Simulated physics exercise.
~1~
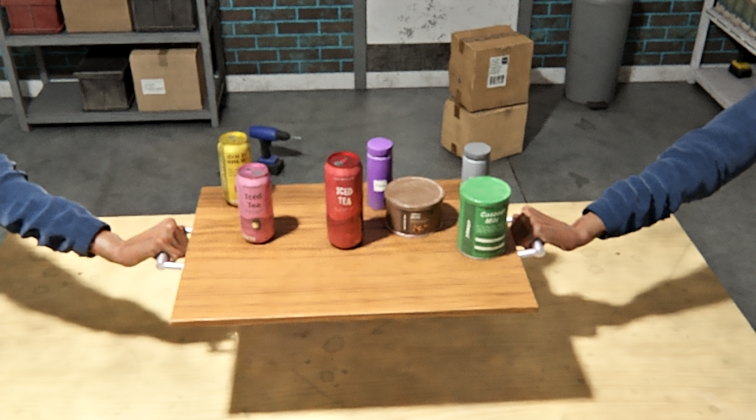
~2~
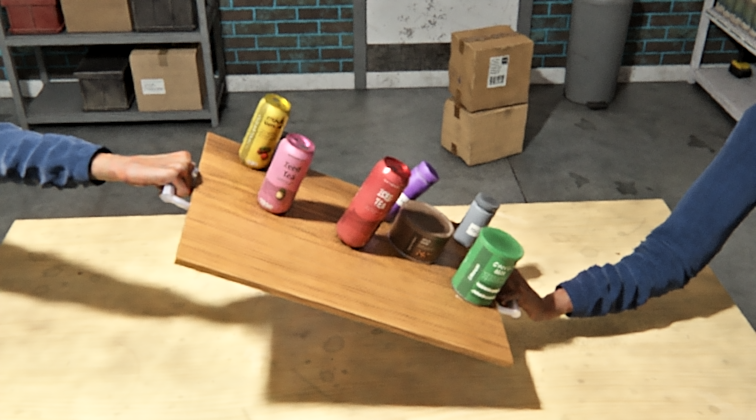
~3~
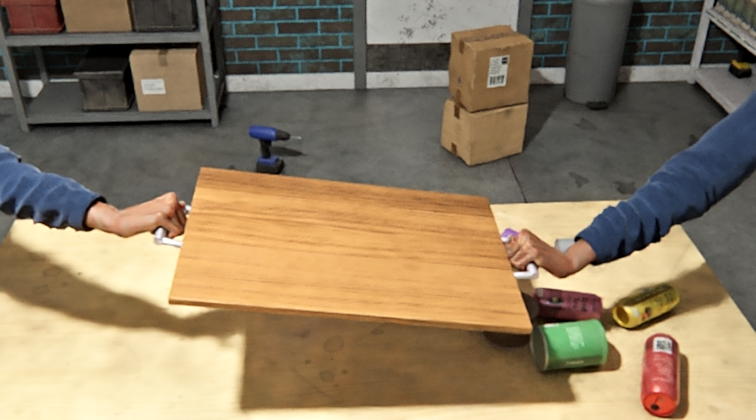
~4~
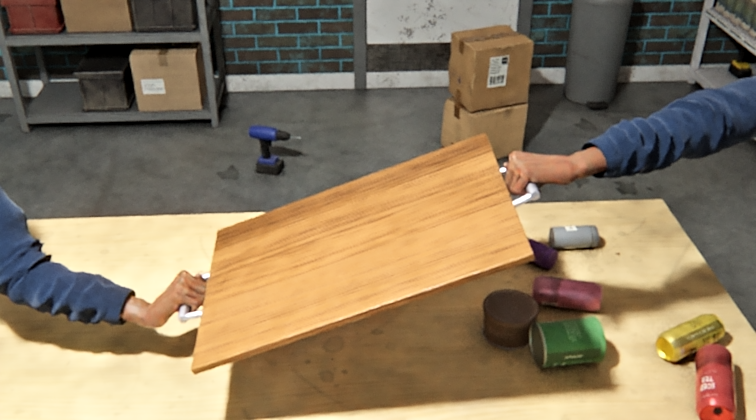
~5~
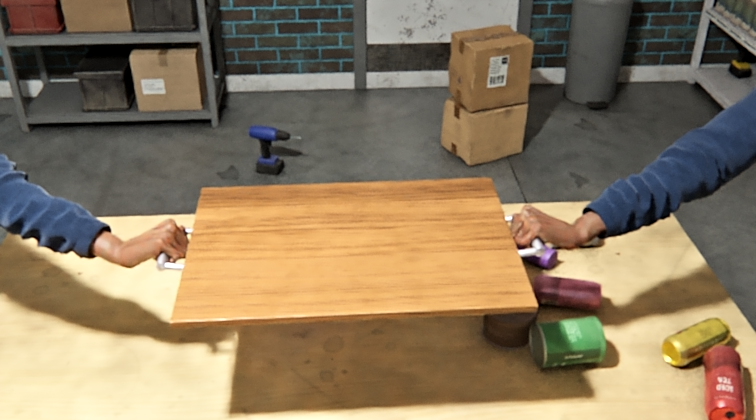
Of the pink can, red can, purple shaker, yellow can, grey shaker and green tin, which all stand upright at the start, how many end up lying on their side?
Six of them end up lying on their side, the pink can, red can, purple shaker, yellow can, grey shaker and green tin.
